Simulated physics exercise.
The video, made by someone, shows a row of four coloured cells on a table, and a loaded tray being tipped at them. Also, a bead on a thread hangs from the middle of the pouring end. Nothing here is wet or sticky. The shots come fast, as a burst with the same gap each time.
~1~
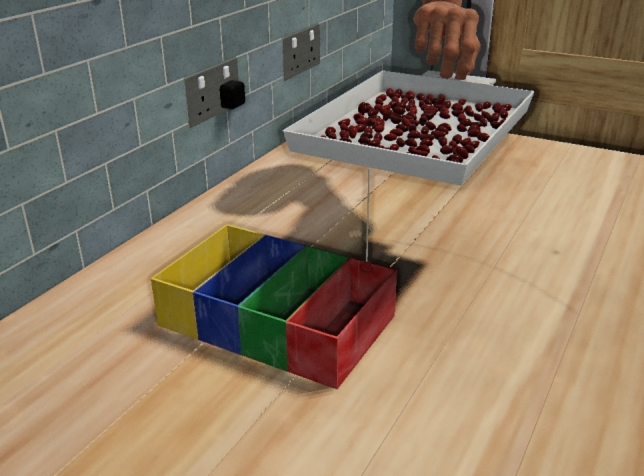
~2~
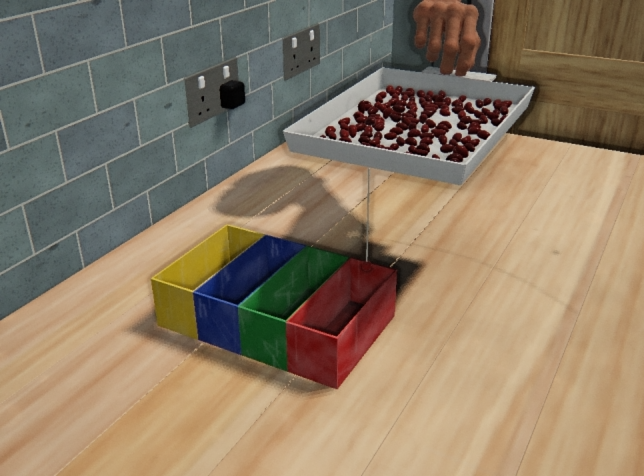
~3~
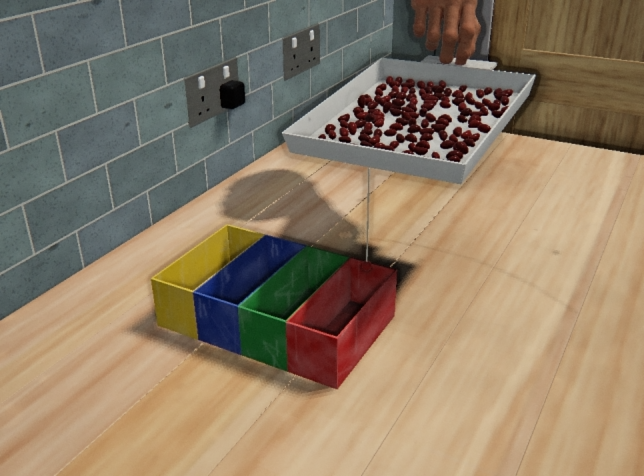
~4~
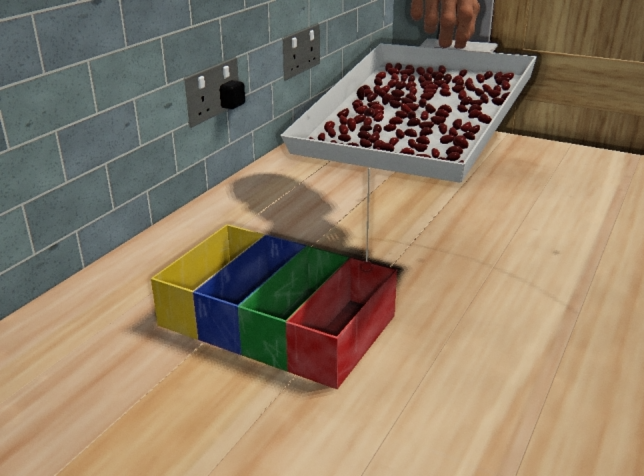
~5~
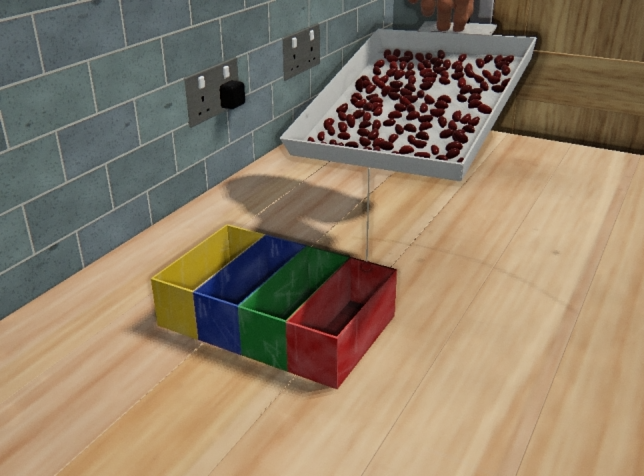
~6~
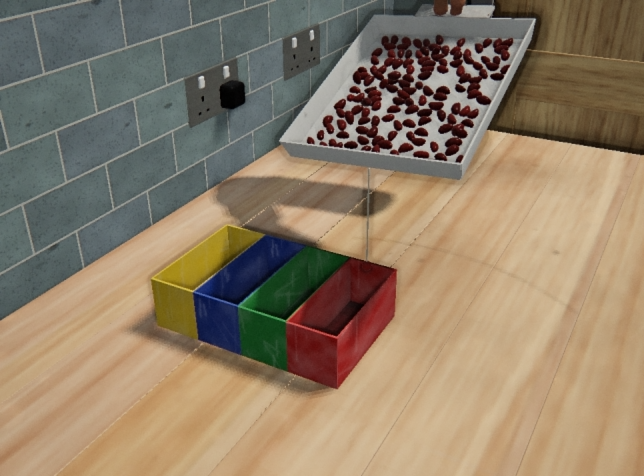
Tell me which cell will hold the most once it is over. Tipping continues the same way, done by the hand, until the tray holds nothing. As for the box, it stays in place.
The green cell will hold the most.
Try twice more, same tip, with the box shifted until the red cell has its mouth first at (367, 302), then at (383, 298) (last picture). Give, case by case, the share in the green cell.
Trial 1 around 40 percent, trial 2 around 30 percent.
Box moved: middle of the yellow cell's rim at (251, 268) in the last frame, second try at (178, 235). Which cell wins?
In turn: The cell in blue; the red one.
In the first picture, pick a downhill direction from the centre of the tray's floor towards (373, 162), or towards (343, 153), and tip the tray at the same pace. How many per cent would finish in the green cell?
Shares: About 30 in a hundred, then about 50 in a hundred.
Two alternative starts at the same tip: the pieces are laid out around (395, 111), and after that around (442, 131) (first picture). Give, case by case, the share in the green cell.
Respectively 50 and 30 in a hundred.
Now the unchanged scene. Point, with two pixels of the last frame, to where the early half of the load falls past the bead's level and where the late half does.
The first part passes (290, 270); everything after passes (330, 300).
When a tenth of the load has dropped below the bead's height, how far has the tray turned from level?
Tilt: Around 115 degrees.
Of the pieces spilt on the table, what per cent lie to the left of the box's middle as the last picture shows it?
Close to 0 %.
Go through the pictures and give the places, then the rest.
In the first picture, corners of the pouring end near (290, 130) and (463, 162), level; middle of the load near (412, 124), kidney beans; bead on its thread near (367, 266); yellow cell near (175, 304); blue cell near (218, 319); green cell near (263, 334); red cell near (312, 350).
In the second picture, corners of the pouring end near (289, 130) and (463, 162), level; middle of the load near (412, 122).
In the third picture, corners of the pouring end near (288, 132) and (462, 161), tipped barely, lowest at the left corner; middle of the load near (412, 116).
In the fourth picture, corners of the pouring end near (287, 134) and (461, 161), tipped a little, lowest at the left corner; middle of the load near (412, 108).
In the fifth picture, corners of the pouring end near (286, 136) and (459, 160), tipped clearly, lowest at the left corner; middle of the load near (411, 99).
In the sixth picture, corners of the pouring end near (285, 139) and (458, 160), tipped clearly, lowest at the left corner; middle of the load near (409, 91); yellow cell near (175, 304); blue cell near (218, 319); green cell near (263, 334); red cell near (312, 350).
Shortly afterwards, tray tipped steeply; the whole lot on the tray.
Next, tray tipped past a quarter turn; all but a few on the tray; only a few in the green cell; only a few falling or outside the box.
Some moments later, tray tipped past a quarter turn; near half in the green cell; near a quarter in the red cell; a little in the blue cell; a little falling or outside the box.
In the end, tray tipped past a quarter turn; near half in the green cell; near a quarter in the red cell; a little in the blue cell; none at all in the yellow cell; a little outside the box.
